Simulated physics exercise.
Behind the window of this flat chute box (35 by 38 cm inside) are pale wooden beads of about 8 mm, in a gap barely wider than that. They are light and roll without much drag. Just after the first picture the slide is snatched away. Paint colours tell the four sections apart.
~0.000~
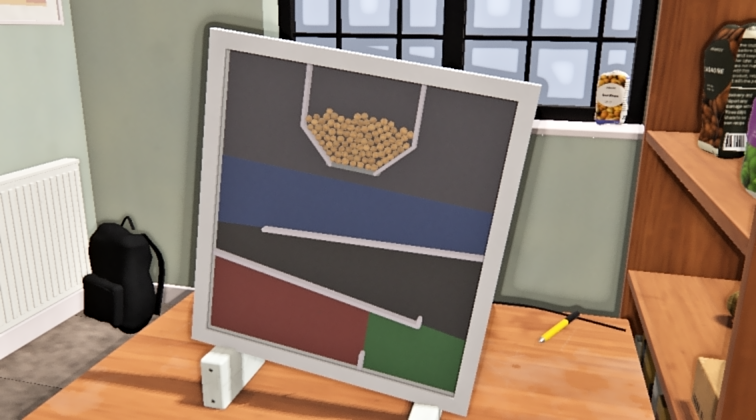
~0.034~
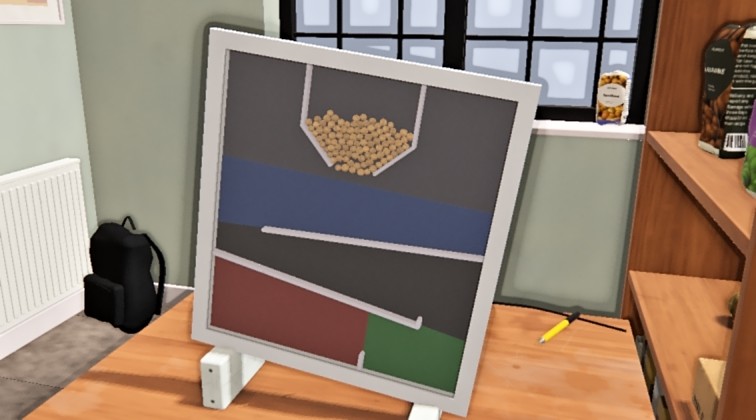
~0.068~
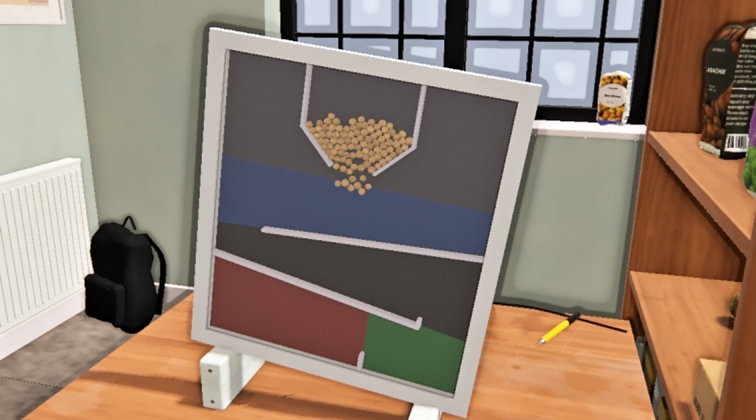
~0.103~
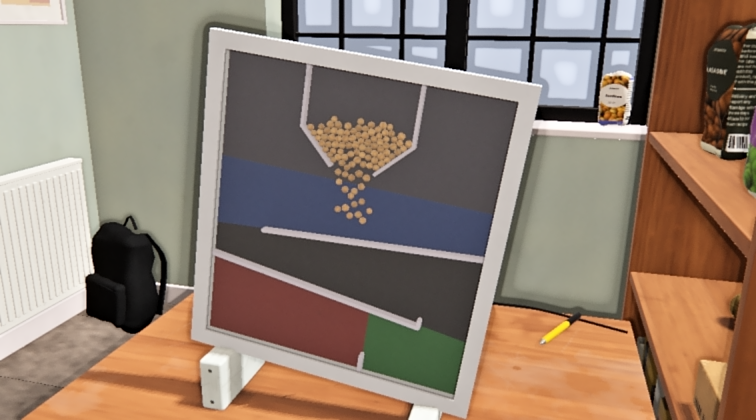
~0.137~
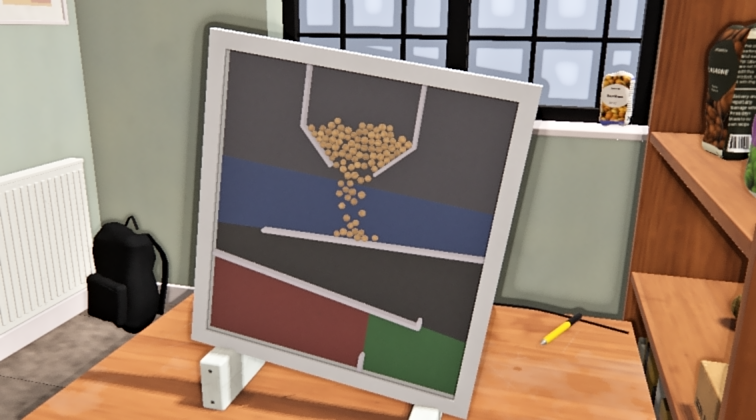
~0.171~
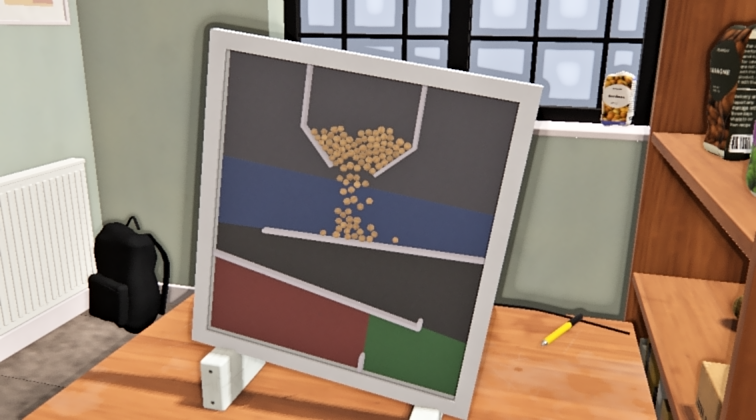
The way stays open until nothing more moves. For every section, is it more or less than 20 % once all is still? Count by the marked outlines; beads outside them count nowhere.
Red: Less; blue: More; green: Less; black: Less than 20 %.
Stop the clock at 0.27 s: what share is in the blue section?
Some 55 per cent.
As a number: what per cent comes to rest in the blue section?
Some 95 per cent.
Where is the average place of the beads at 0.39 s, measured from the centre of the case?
Some 1 cm right and 1 cm above.
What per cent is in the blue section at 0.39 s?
Some 90 per cent.
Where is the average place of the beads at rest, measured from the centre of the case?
About 2 cm right and 1 cm below.
After 0.27 s, the beads' middle is 1 cm right of and 4 cm above the centre; blue 55 %.
After 0.39 s, the beads' middle is 1 cm right of and 1 cm above the centre; blue 90 %.
After 0.62 s, the beads' middle is 1 cm right of and level with the centre; blue 95 %, black 5 %.
At rest by 1.8 s, red 0 %, blue 95 %, green 0 %, black 5 %.
